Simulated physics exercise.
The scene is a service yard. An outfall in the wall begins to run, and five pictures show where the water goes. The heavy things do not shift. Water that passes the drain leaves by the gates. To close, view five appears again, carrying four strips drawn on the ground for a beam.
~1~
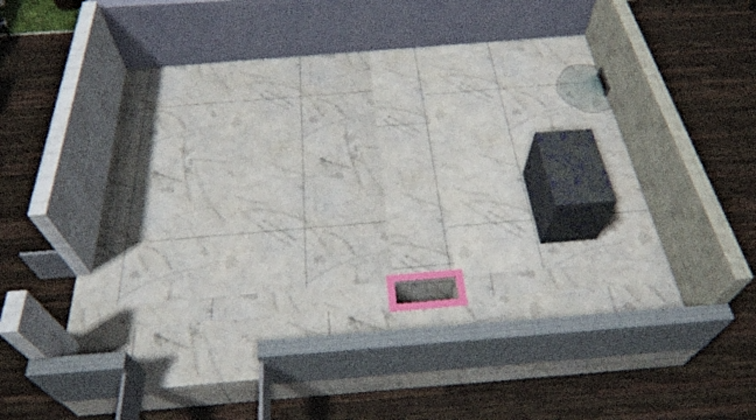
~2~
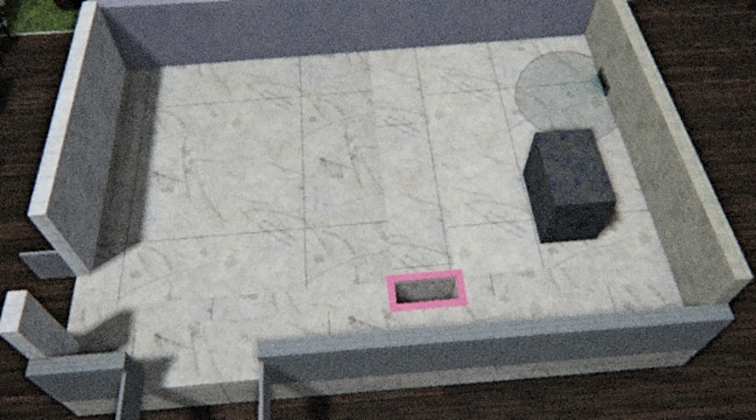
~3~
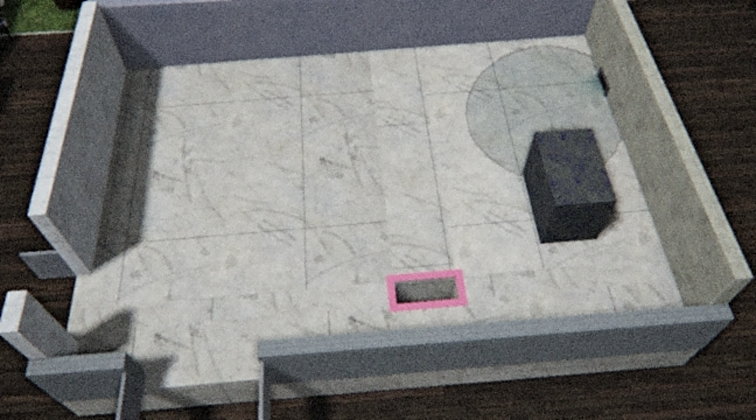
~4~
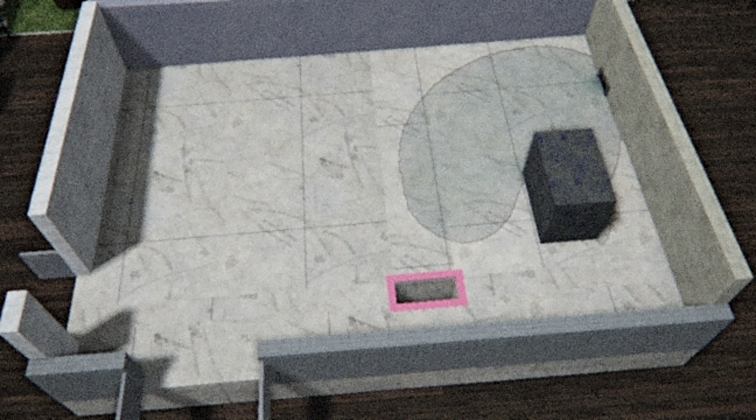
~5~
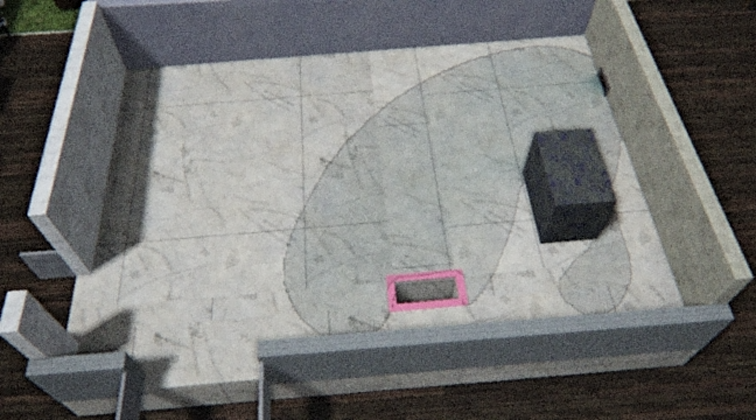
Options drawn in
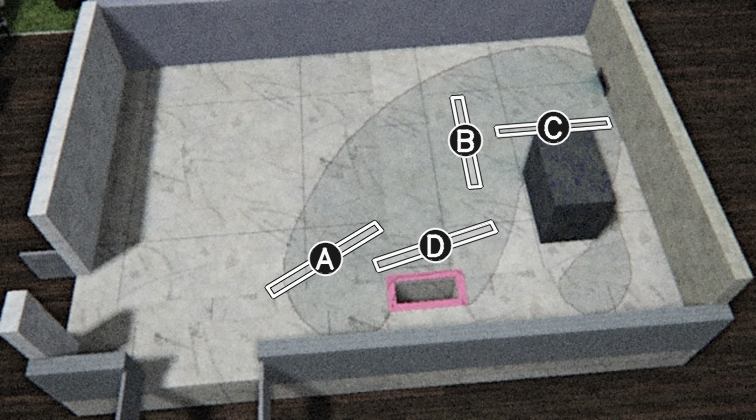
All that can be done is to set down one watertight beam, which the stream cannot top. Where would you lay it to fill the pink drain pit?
It is B.
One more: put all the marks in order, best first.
Best to worst: B, A, C, D.
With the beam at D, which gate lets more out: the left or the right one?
The right gate.
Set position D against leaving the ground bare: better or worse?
It is worse.
On the marked copy, A from (270, 291) to (378, 226); B from (475, 186) to (457, 97); C from (497, 131) to (608, 122); D from (376, 265) to (493, 226).
With A, about 25 % of the stream runs into the pink drain pit, about 75 % out by the gates.
With B, about 34 % of the stream runs into the pink drain pit, about 65 % out by the gates.
With C, about 5 % of the stream runs into the pink drain pit, about 94 % out by the gates.
With D, next to none of the stream runs into the pink drain pit, about 98 % out by the gates.
